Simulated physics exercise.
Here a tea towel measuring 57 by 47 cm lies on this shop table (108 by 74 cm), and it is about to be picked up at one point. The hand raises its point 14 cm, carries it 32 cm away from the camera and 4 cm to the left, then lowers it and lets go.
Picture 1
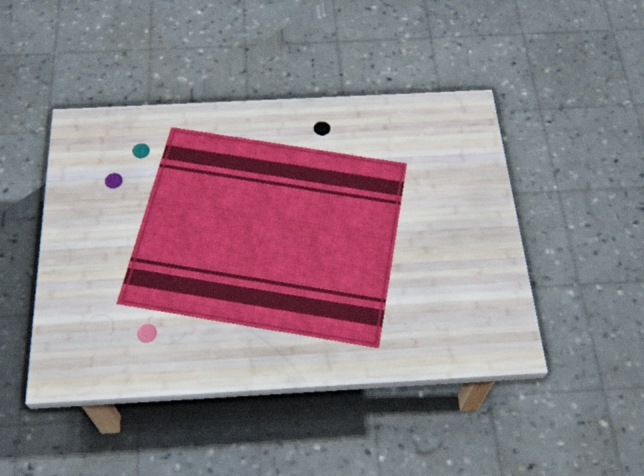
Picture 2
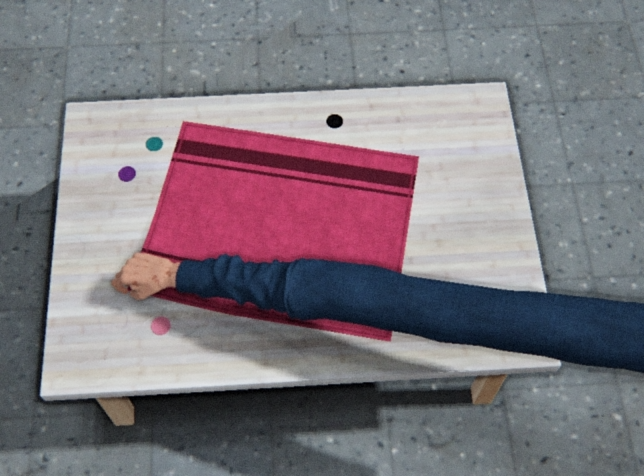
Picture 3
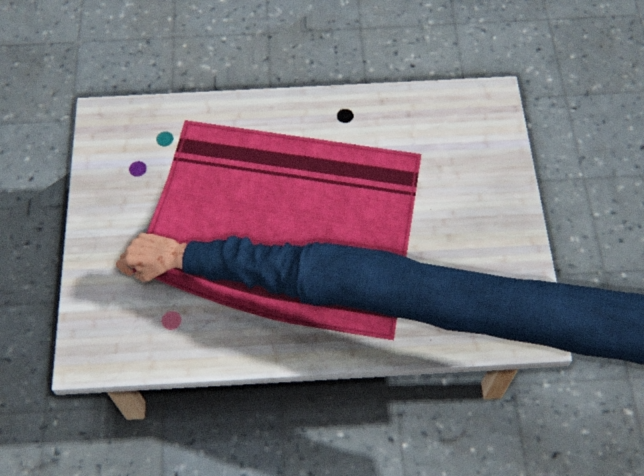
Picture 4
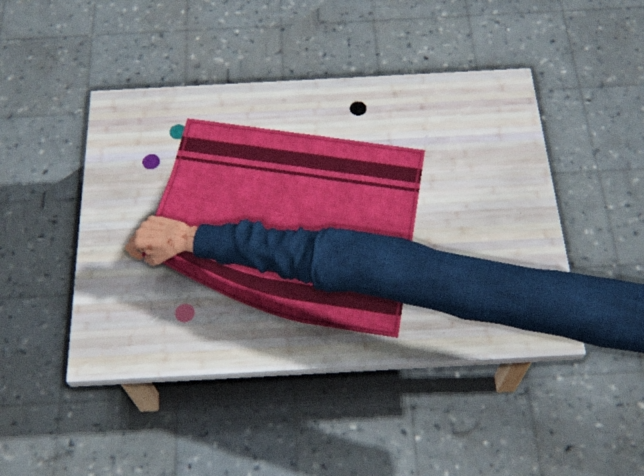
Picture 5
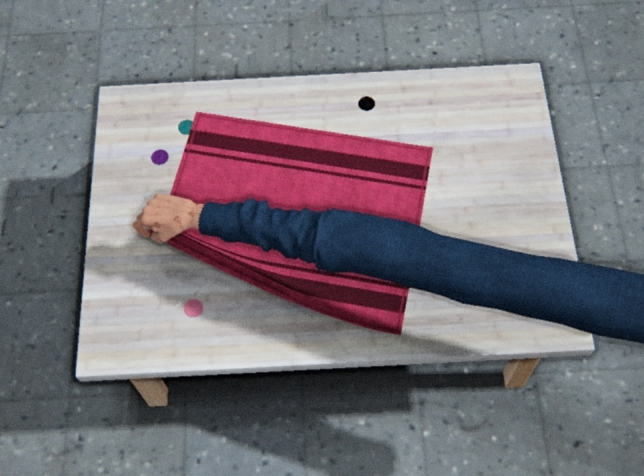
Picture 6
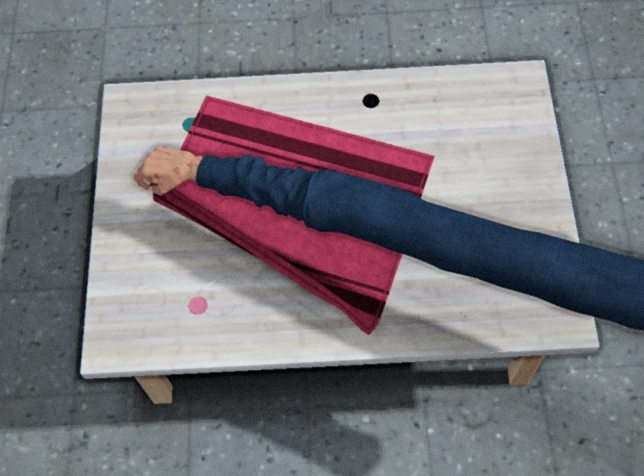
An arm in a dark blue sleeve reaches in from the right over a pale wooden table on a grey tiled floor, seen from above at an angle. A pink tea towel with dark stripes lies among teal and purple discs at upper left, a black one above and a pink one at lower left. The hand lifts the towel's near left corner and carries it away from the camera, folding the near edge, as the view drifts slightly.
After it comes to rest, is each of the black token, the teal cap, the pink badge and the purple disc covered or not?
The black token stays uncovered, the teal cap gets covered, the pink badge stays uncovered, the purple disc vanishes under it.
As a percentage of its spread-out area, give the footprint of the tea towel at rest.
Footprint at rest: Approx. 95 % of flat area.
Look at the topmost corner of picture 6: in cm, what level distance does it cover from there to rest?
Measured flat, the shift is around 10 centimetres.
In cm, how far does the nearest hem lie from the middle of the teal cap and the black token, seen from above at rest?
I'd put the first at about 6 cm and the second at about 11 cm.
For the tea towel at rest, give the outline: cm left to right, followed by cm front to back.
About 70 by 66 cm.
Next, 75 % of it is down, spanning 64 by 68 cm, above purple disc, teal cap.
Then, 80 % of it is down, spanning 62 by 66 cm, above purple disc, teal cap.
After that, 85 % of it is down, spanning 65 by 66 cm, above purple disc, teal cap.
Later, 85 % of it is down, spanning 66 by 66 cm, above purple disc, teal cap.
At the end, 90 % of it is down, spanning 70 by 67 cm, above purple disc, teal cap.
